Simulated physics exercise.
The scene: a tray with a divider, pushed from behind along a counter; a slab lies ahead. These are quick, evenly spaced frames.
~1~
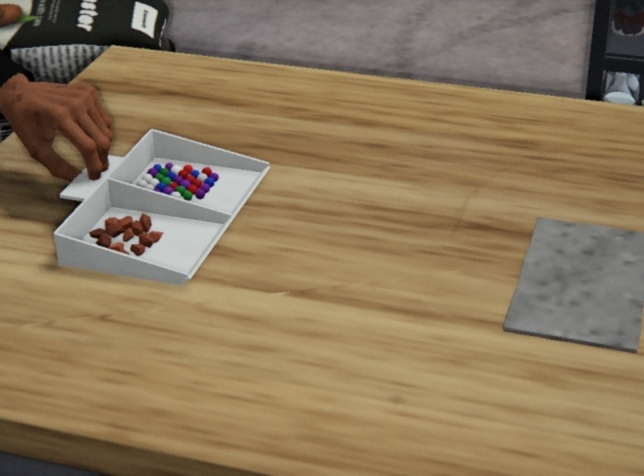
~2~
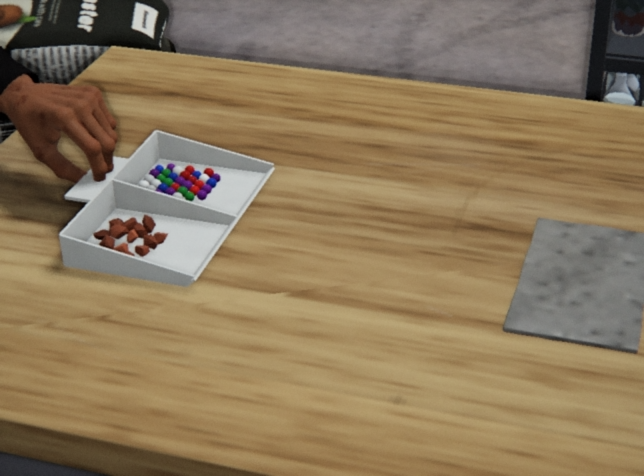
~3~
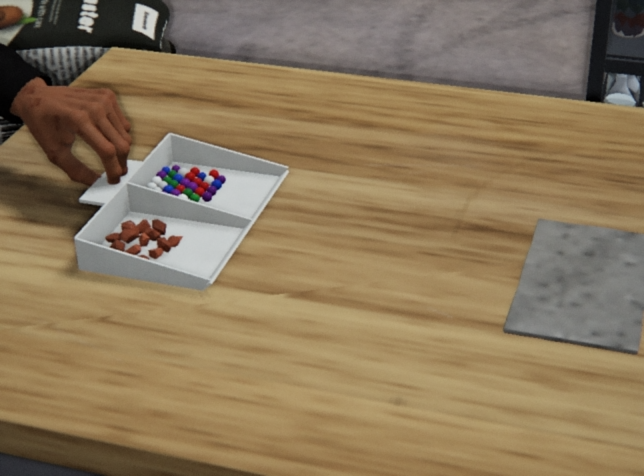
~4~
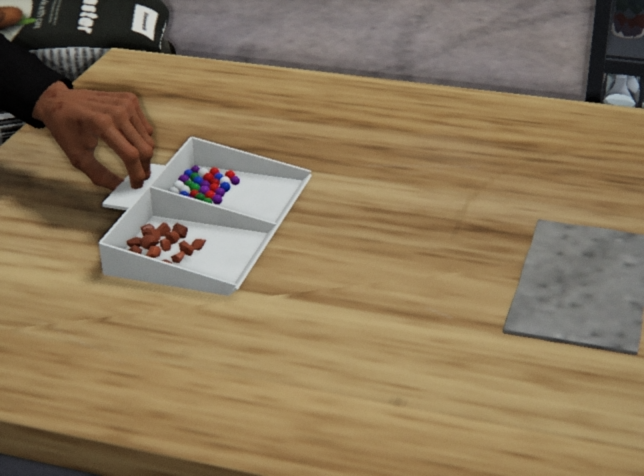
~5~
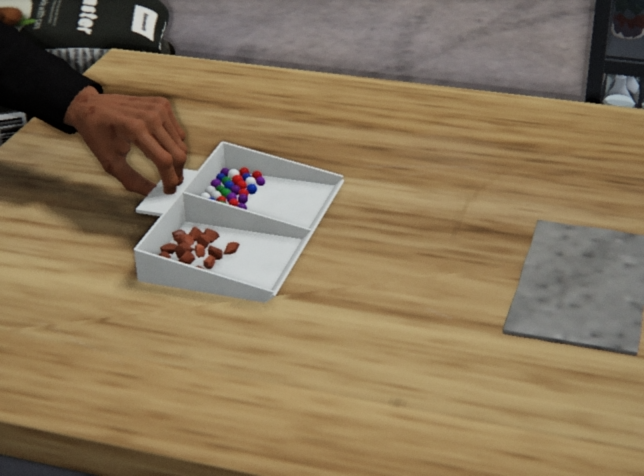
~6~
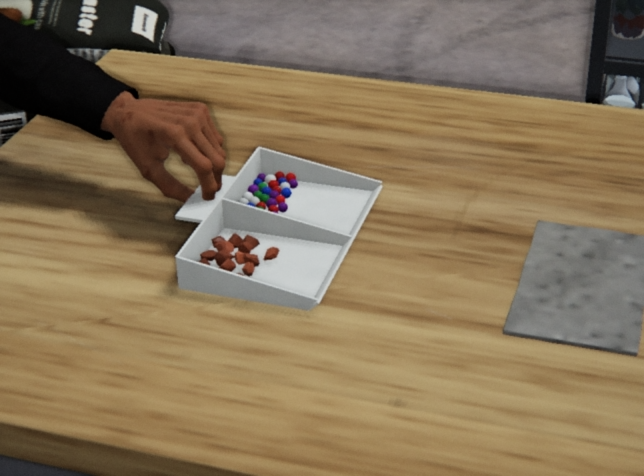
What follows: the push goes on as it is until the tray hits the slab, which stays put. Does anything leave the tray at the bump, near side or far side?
The nearer portion remains inside; the farther portion loses pieces over the front.
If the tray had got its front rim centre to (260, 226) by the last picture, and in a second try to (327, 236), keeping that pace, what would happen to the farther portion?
First it keeps within its part, then it loses pieces over the front.
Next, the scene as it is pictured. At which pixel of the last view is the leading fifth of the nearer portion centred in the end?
Near (496, 301).
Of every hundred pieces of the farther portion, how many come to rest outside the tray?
Near 30 %.
Then, 0.11 s past the last view, tray still sliding, front rim near (435, 252); nearer portion all inside; farther portion all inside.
Then, 0.32 s past the last view, tray stopped at the slab; nearer portion all inside, moved towards the front rim; farther portion all inside, moved towards the front rim.
Then, 0.53 s past the last view, tray stopped at the slab; nearer portion all inside, moved towards the front rim; farther portion about a quarter out of the tray.
Finally, tray stopped at the slab; nearer portion all inside, moved towards the front rim; farther portion about a quarter out of the tray.
